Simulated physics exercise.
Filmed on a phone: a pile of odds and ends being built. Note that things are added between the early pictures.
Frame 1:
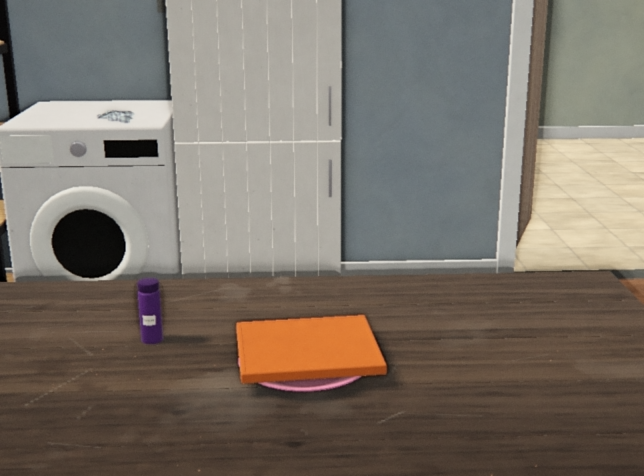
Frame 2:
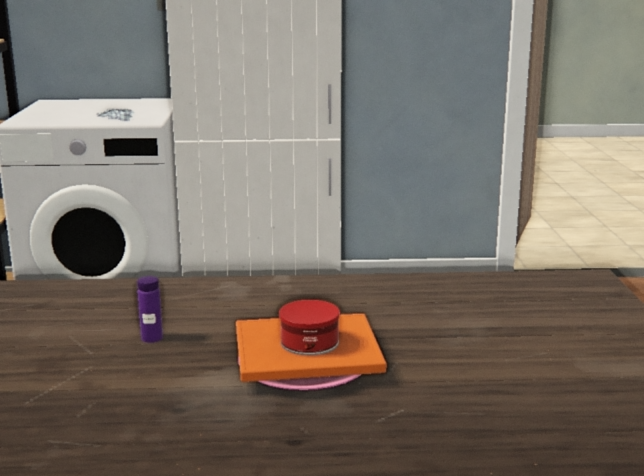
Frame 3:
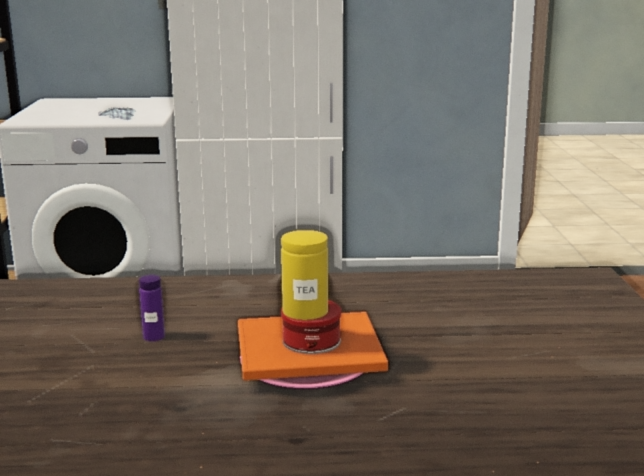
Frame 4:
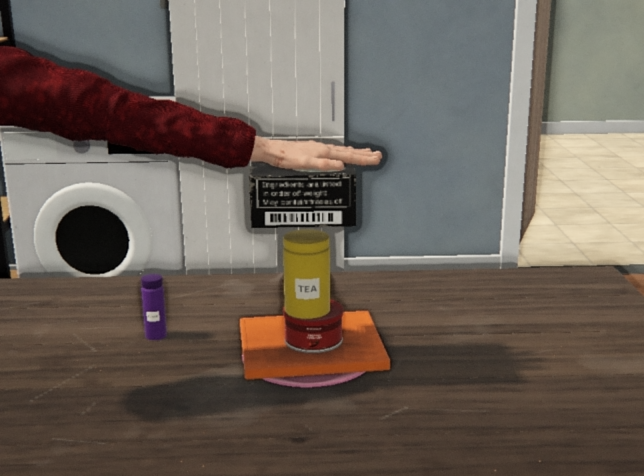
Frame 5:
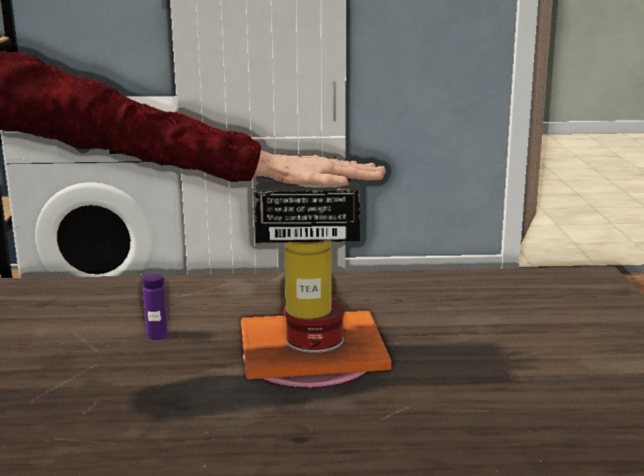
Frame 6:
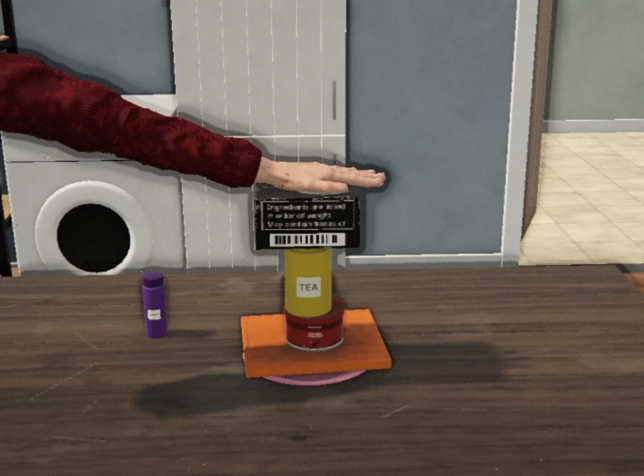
A red tub and then a yellow tea canister appeared on an orange tray, and a hand in a dark red sleeve lowered a black box onto the canister, beside a purple shaker.
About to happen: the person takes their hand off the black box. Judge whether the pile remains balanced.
The pile does remain balanced.
Then, 0.50 s after the last picture, nothing has stirred.
Then, 1.50 s after the last picture, black box resting near (307, 211).
At rest, all 6 in place. Seen from the same camera at the end, black box near (307, 211). The pile holds.
